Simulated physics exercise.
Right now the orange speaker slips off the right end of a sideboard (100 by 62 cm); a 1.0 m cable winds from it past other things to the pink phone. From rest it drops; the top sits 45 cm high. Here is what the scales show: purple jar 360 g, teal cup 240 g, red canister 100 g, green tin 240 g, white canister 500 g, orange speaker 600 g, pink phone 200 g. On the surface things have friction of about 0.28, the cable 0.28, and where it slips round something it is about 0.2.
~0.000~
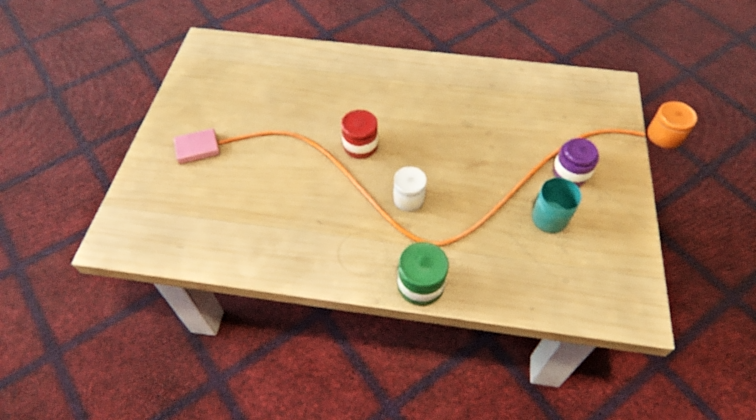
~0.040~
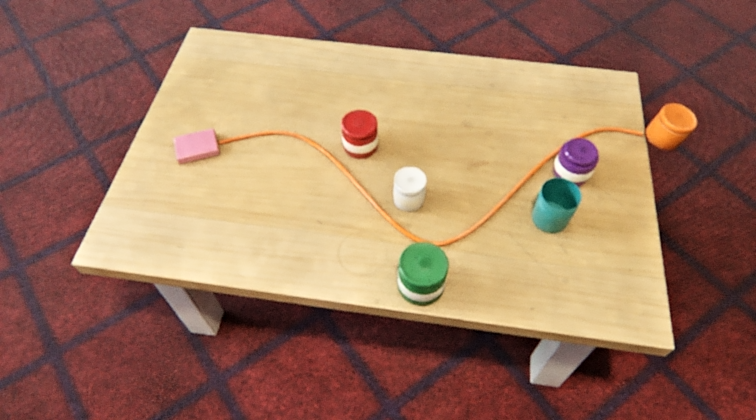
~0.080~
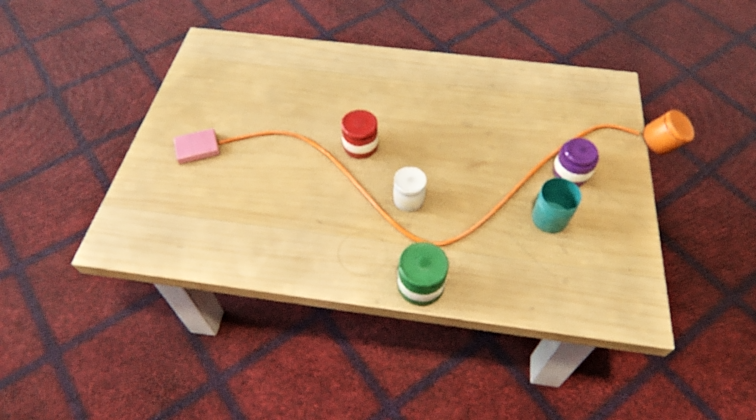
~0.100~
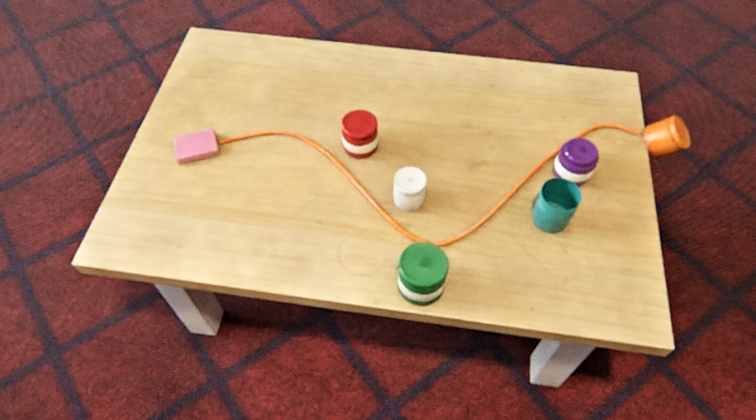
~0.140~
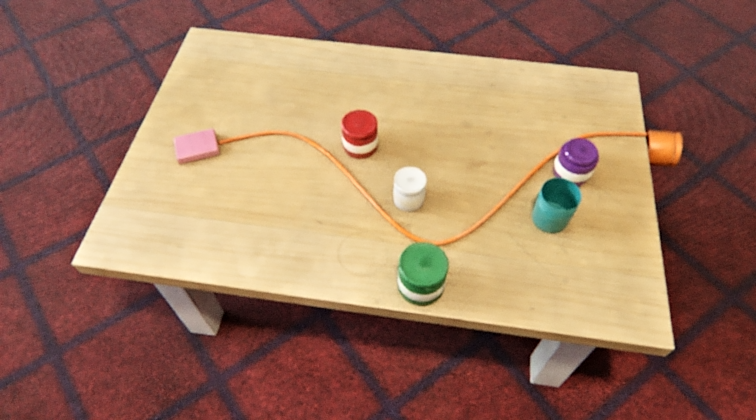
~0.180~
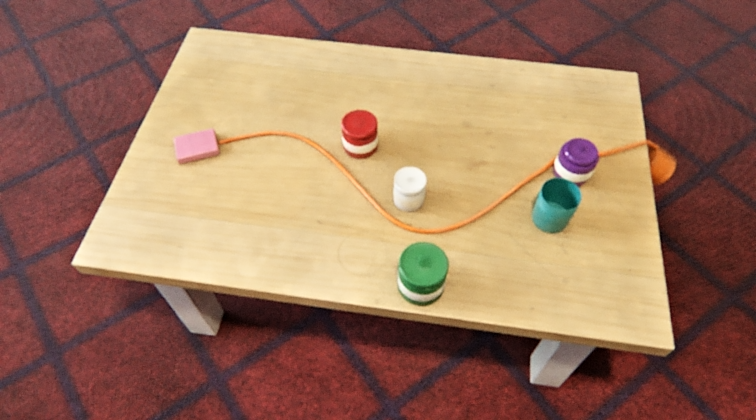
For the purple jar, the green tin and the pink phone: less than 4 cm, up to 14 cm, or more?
As I see it, the purple jar will get repositioned almost not at all, the green tin will get repositioned almost not at all, the pink phone will get repositioned a great deal.
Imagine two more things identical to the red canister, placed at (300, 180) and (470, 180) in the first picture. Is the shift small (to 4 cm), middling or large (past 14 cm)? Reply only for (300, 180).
Moderate.
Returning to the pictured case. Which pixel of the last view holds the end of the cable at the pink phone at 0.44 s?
In the last view it is close to (338, 204).
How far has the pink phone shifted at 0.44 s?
At that moment the pink phone has gone 25 cm from the start.
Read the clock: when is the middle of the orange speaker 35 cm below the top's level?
At 0.40 s.
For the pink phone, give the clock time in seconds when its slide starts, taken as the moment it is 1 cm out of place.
Estimate for the pink phone: Near 0.28 seconds.
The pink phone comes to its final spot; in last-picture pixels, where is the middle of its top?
Roughly (550, 256).
At 0.4 s, the cable's tail end at (338, 204); pink phone 27 cm off its start, purple jar 1 cm off its start, orange speaker over the edge.
At 0.7 s, the cable's tail end at (497, 237); pink phone 56 cm off its start, purple jar 1 cm off its start, orange speaker over the edge.
At 0.9 s, the cable's tail end at (569, 253); pink phone 69 cm off its start at (548, 255), purple jar 1 cm off its start at (587, 155), orange speaker over the edge.
At 1.2 s, the cable's tail end at (571, 253); pink phone 69 cm off its start, purple jar 1 cm off its start, orange speaker over the edge.
At 2.4 s, the cable's tail end at (571, 253); pink phone 69 cm off its start at (550, 256), purple jar 1 cm off its start at (587, 156), green tin 0 cm off its start at (424, 263), orange speaker over the edge.
